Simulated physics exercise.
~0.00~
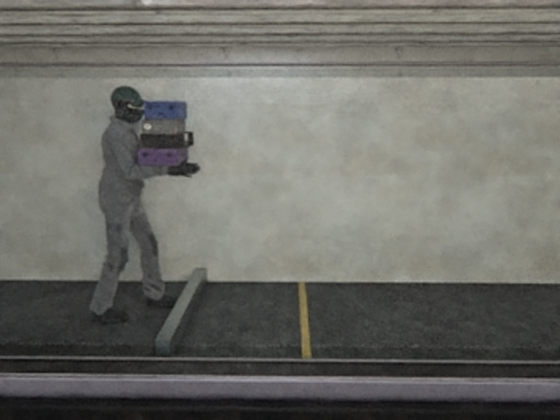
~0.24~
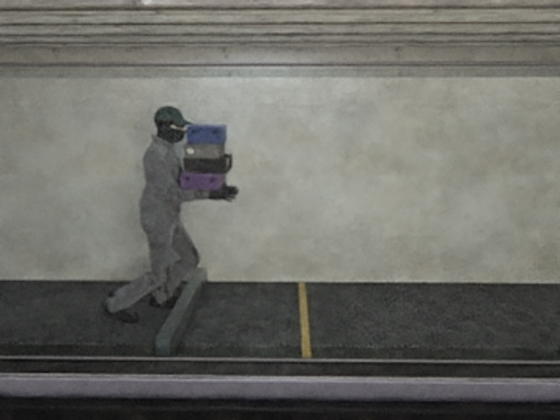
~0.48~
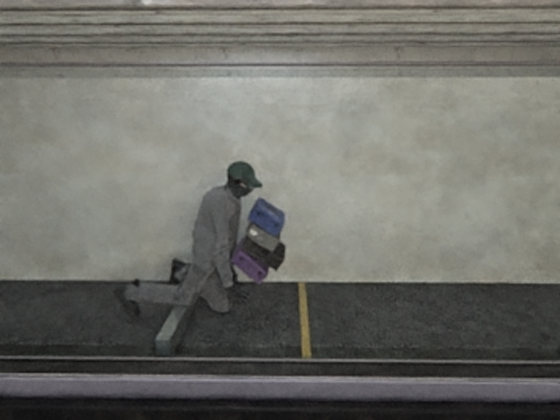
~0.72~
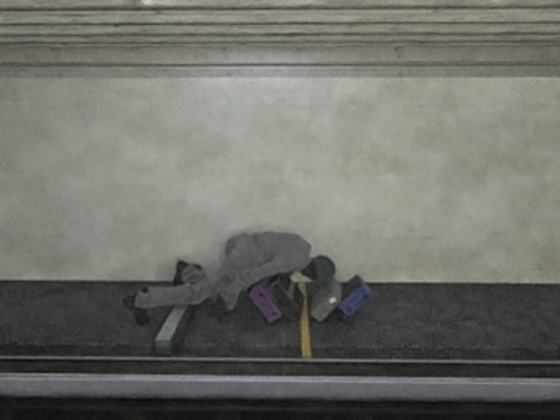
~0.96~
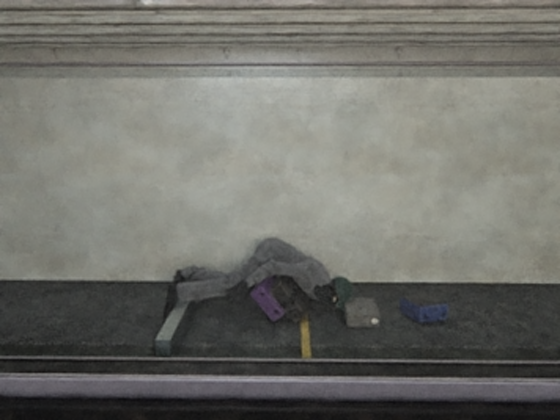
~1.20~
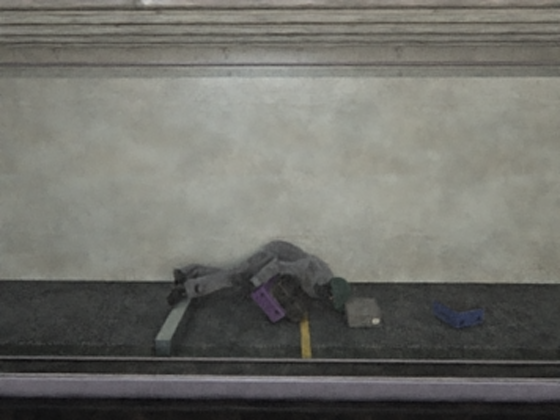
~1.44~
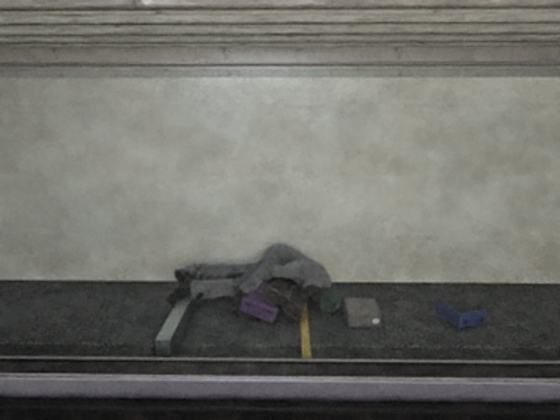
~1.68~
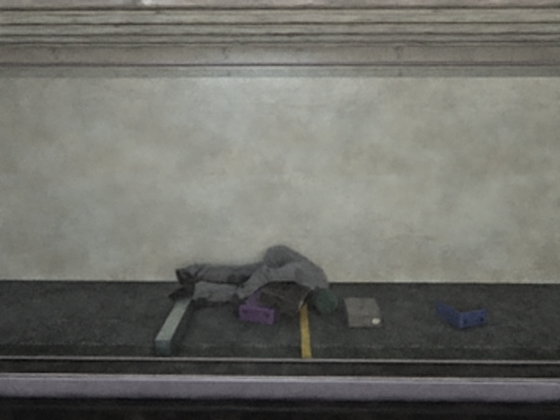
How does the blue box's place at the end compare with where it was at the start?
At the start it was on top of the stack in the person's arms, left of the yellow line. By the end it lay on the ground well to the right of the line, farther along than the other boxes.
A person in grey carrying a stack of four boxes stumbled right at a low rail and crumpled face down. The blue and grey boxes ended up past the yellow line, while the purple and black ones stayed short of it.
